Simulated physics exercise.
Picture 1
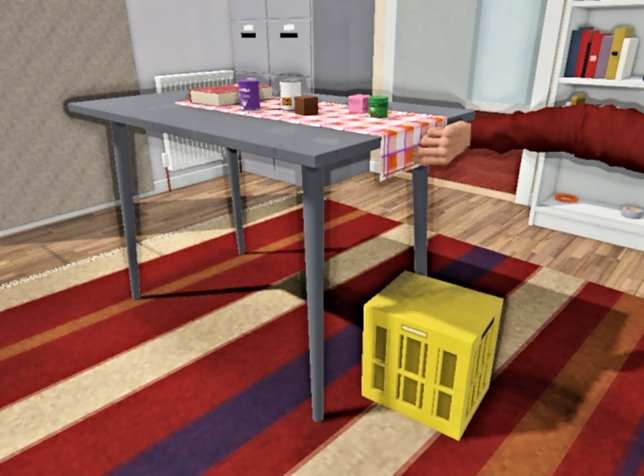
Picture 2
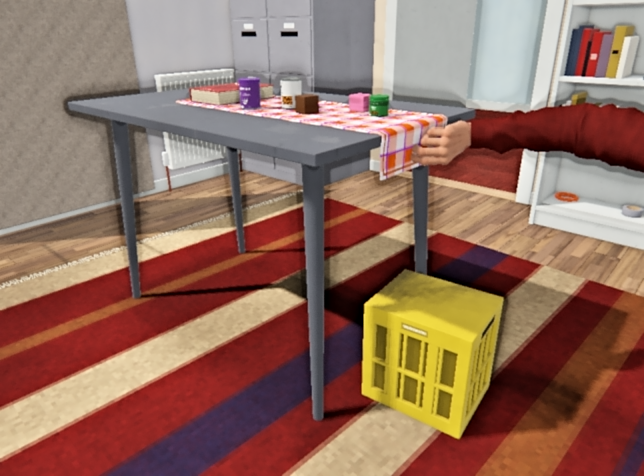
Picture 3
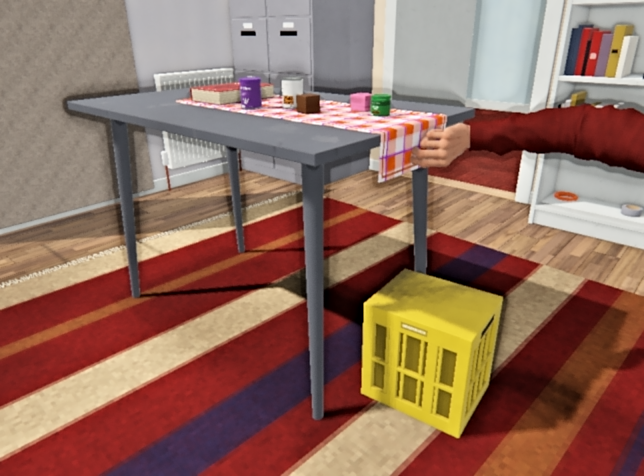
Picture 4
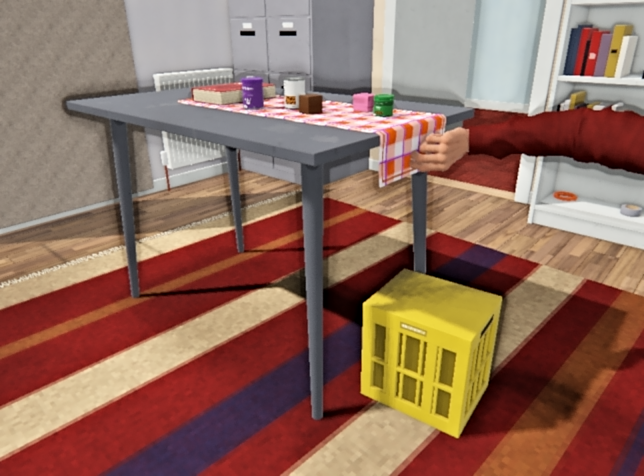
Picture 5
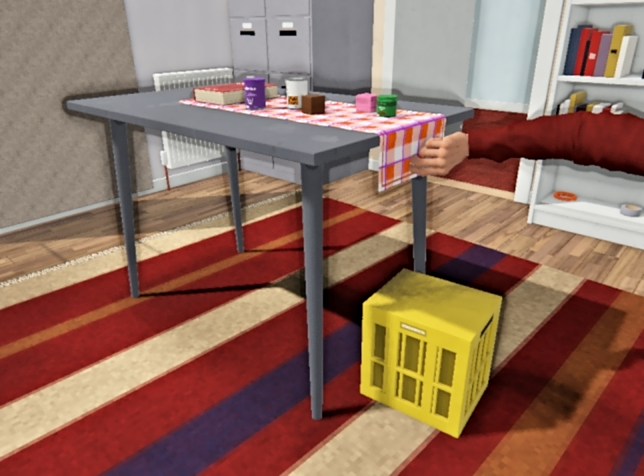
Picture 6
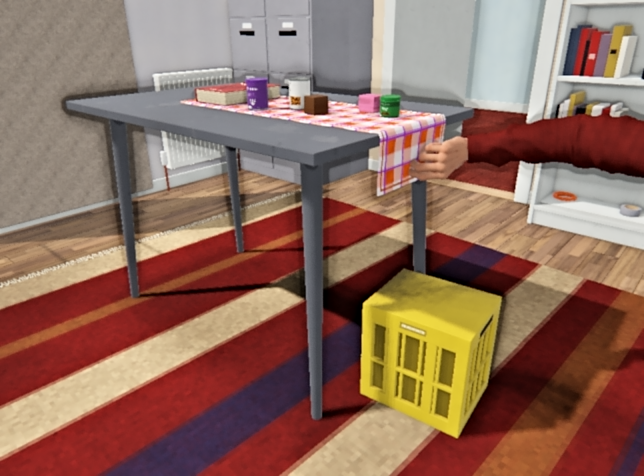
A hand at the end of a red-sleeved arm grips the end of a checked orange cloth on a grey table, seen from a fixed, slightly raised view in a room with a striped rug. On the cloth sit a book, purple and white cans, and brown, pink and green items, with a yellow crate below. The hand draws the cloth slightly downward, and the items shift slightly right with it.
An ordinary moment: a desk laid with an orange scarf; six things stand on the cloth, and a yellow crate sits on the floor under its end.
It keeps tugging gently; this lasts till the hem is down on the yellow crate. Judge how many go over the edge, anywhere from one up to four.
My guess is it ends up with three missing from the top.
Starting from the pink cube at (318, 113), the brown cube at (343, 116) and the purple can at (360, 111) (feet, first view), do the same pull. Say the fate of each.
Outcome: Pink cube is gone; brown cube is gone; purple can is gone.
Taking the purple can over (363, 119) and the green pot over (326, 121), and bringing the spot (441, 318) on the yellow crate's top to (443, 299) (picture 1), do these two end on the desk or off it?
Outcome: Purple can is gone; green pot is gone.
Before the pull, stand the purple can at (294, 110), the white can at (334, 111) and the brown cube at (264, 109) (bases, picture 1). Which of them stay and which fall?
Here's how it goes: The purple can remains in place, the white can leaves the top and the brown cube remains in place.
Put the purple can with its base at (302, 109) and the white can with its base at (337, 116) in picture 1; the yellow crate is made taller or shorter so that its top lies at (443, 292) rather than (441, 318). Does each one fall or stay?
Purple can stays, white can is gone.
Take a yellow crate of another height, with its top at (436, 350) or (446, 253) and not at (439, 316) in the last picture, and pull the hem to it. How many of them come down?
4 and 1.
Soon after, hem near (411, 215); all still up.
After that, hem near (409, 262); green pot and pink cube gone.
And then, hem on the crate; green pot, pink cube and brown cube gone.
In the end, hem on the crate; green pot, pink cube and brown cube gone. It carries off three.
